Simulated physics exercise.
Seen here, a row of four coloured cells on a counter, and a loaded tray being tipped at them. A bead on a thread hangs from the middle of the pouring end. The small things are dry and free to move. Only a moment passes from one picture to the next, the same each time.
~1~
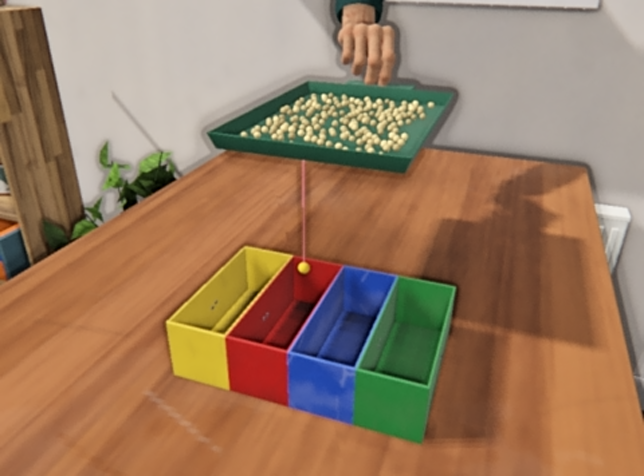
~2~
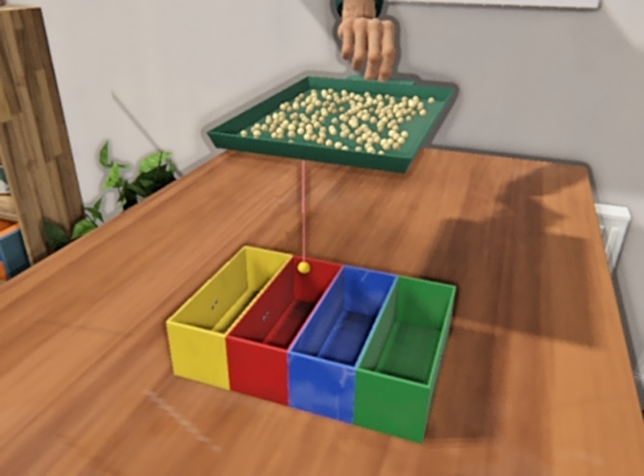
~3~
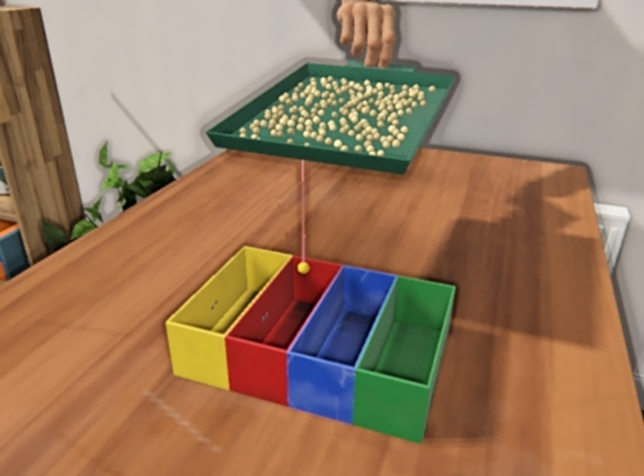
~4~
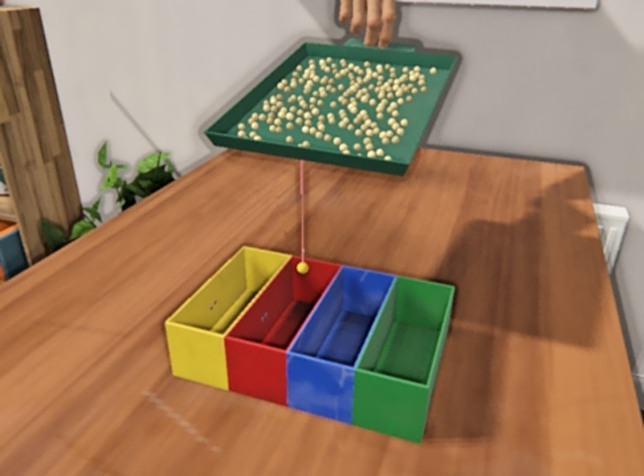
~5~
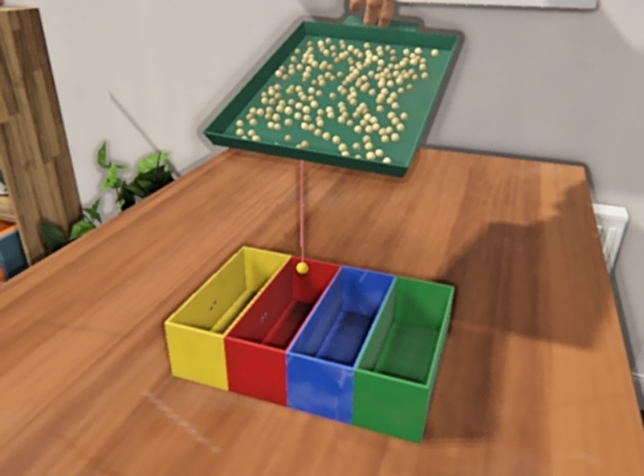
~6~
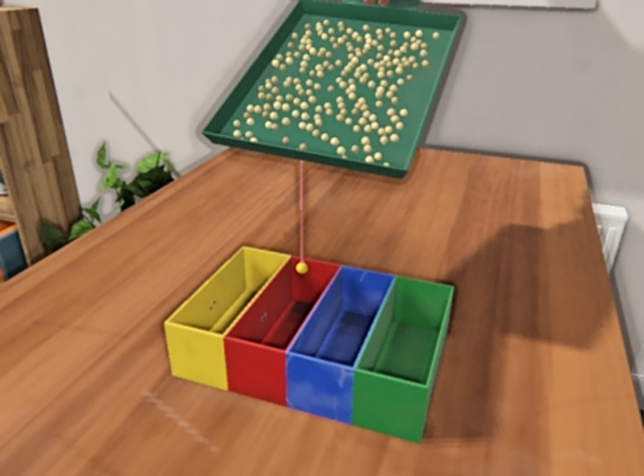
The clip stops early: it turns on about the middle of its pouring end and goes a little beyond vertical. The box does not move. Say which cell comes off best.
It favours the blue compartment.
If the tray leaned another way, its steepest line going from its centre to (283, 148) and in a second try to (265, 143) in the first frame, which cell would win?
The first try: Yellow. The second: Yellow.
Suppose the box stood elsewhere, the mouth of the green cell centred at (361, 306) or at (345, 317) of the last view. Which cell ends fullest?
One: Green. Two: The green cell.
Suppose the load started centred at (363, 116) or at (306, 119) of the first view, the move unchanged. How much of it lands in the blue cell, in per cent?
The first gives 50 %, the second 30 %.
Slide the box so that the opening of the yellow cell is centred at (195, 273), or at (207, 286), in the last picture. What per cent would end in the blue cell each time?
The first gives 30 %, the second 30 %.
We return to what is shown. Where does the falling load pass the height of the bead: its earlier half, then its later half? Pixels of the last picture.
Early half (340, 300), late half (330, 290).
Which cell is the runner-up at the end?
It is that red cell.
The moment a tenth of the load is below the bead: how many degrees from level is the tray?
At about 75°.
Shortly afterwards, tray tipped steeply; near two thirds on the tray; only a few in the blue cell; only a few in the green cell; near a third falling or outside the box.
Next, tray tipped past a quarter turn; only a few on the tray; near a third in the blue cell; near a quarter in the red cell; a little in the green cell; only a few in the yellow cell; near a quarter falling or outside the box.
Some moments later, tray tipped past a quarter turn; near half in the blue cell; near a quarter in the red cell; a little in the green cell; a little in the yellow cell; only a few falling or outside the box.
In the end, tray tipped past a quarter turn; near half in the blue cell; near a quarter in the red cell; a little in the green cell; a little in the yellow cell; only a few outside the box.
